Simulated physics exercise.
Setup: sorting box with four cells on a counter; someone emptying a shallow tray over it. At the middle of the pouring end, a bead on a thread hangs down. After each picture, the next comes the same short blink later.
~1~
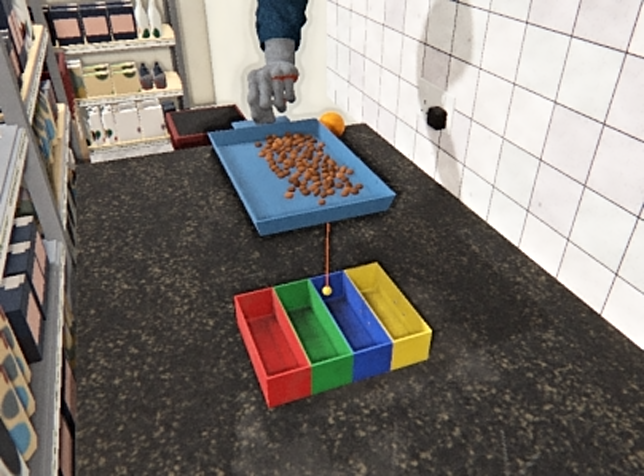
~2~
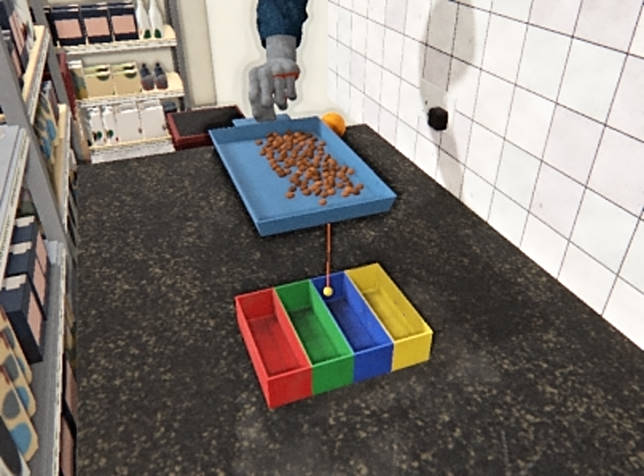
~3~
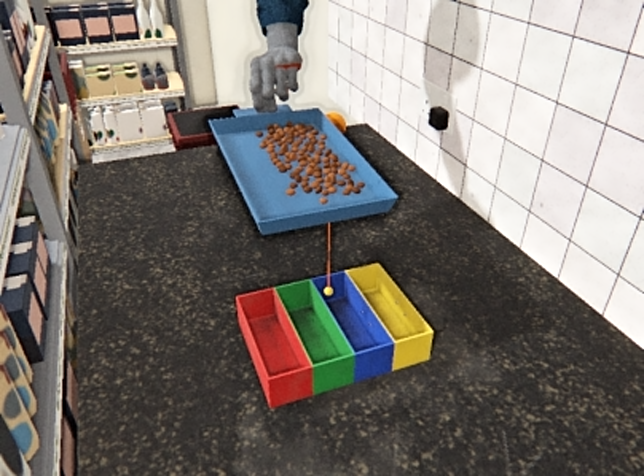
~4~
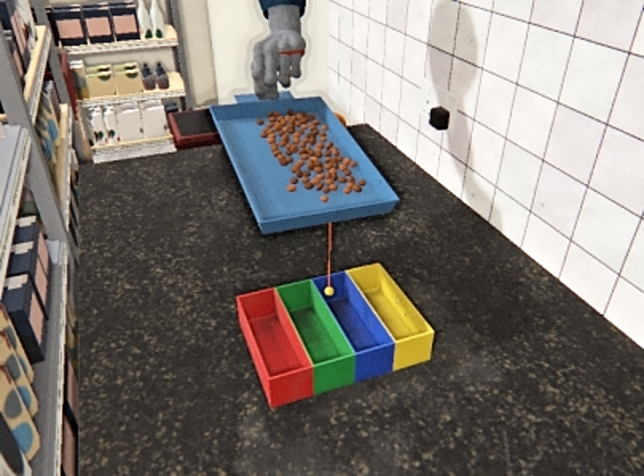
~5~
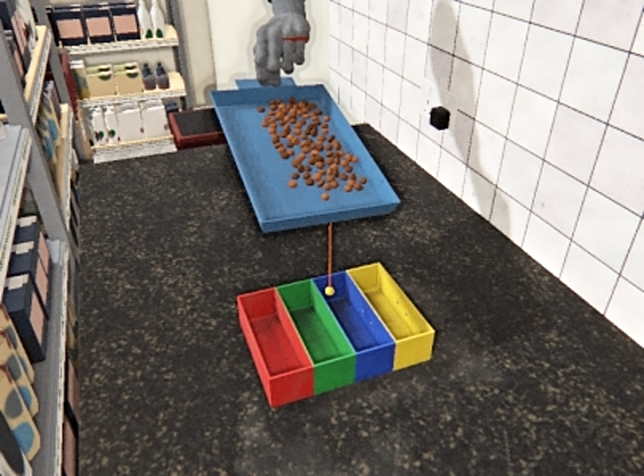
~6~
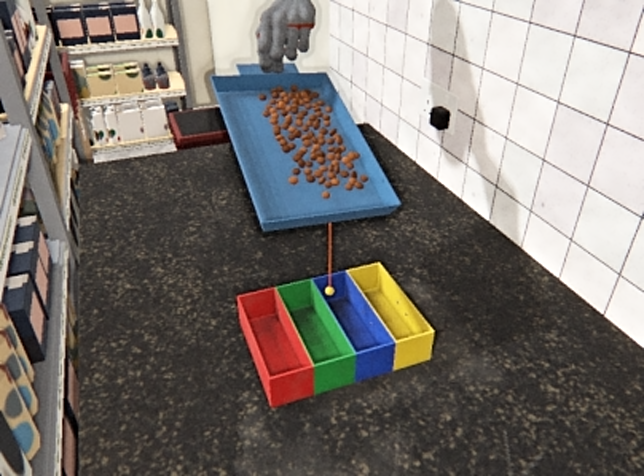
Gloved hand raising the back of a blue tray of brown pieces, its front edge dipping rightward above four coloured cells.
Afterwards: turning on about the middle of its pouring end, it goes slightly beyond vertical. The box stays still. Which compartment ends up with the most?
The yellow one.
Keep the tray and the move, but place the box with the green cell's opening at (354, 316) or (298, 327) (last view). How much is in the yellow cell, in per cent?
10% for the first placement, 50% for the second.
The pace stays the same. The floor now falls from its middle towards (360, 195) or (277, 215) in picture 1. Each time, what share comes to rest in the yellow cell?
First heading roughly 80 %, second roughly 0 %.
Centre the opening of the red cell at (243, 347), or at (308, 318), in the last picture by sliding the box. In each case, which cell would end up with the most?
With the first placing it's the cell in yellow, with the second it's the blue one.
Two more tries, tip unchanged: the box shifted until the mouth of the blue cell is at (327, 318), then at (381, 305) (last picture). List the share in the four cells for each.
Some 50 and then some 100 per cent.
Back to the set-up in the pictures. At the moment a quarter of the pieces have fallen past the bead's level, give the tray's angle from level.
It is at around 80 degrees.
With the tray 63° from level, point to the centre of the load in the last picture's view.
Somewhere around pixel (367, 201) in the last picture.
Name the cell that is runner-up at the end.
I'd say the cell in blue takes second place.
Soon, tray tipped steeply; nearly all on the tray; a stray few falling or outside the box.
A while on, tray tipped past a quarter turn; about a third on the tray; about a third in the yellow cell; a small part in the blue cell; a small part falling or outside the box.
Towards the end, tray tipped past a quarter turn; about half in the yellow cell; about a third in the blue cell; a stray few in the green cell; a small part falling or outside the box.
Finally, tray tipped past a quarter turn; about half in the yellow cell; about a third in the blue cell; a stray few in the green cell; none in the red cell; a small part outside the box.
